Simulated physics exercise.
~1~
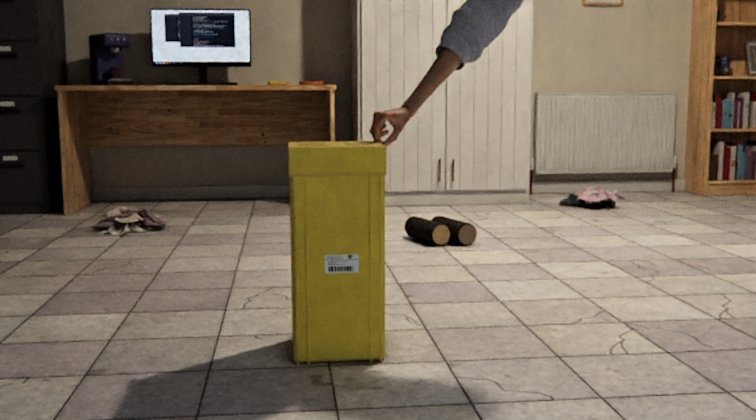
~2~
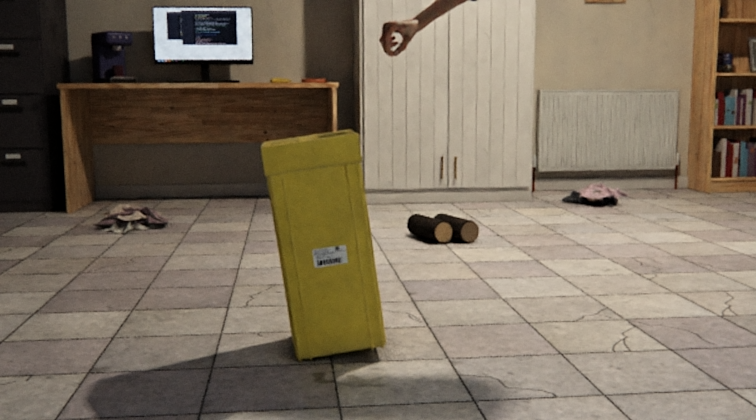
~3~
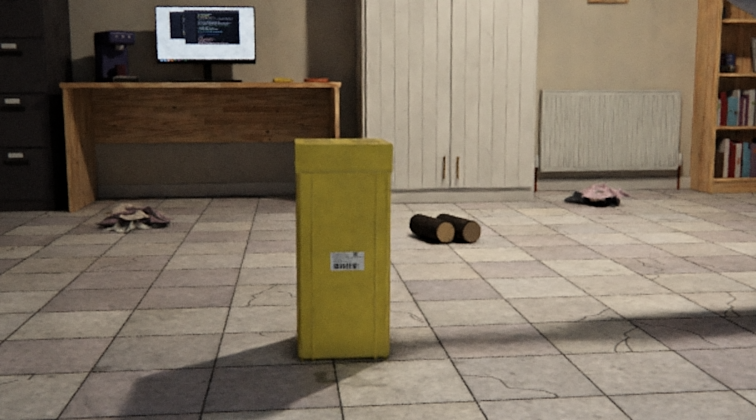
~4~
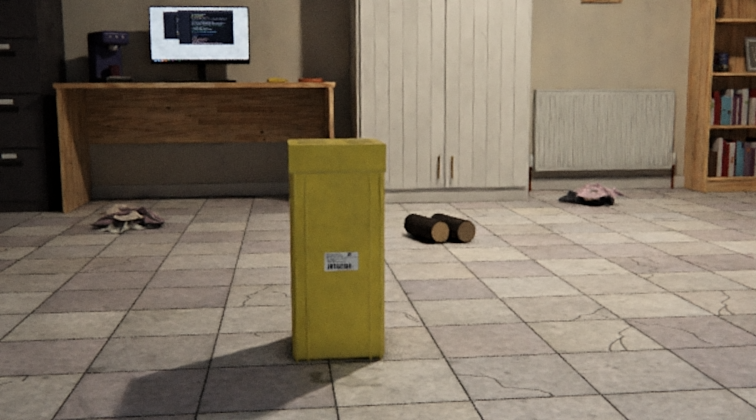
In a tiled room, a hand releases a leaning yellow bin, which rocks back upright.
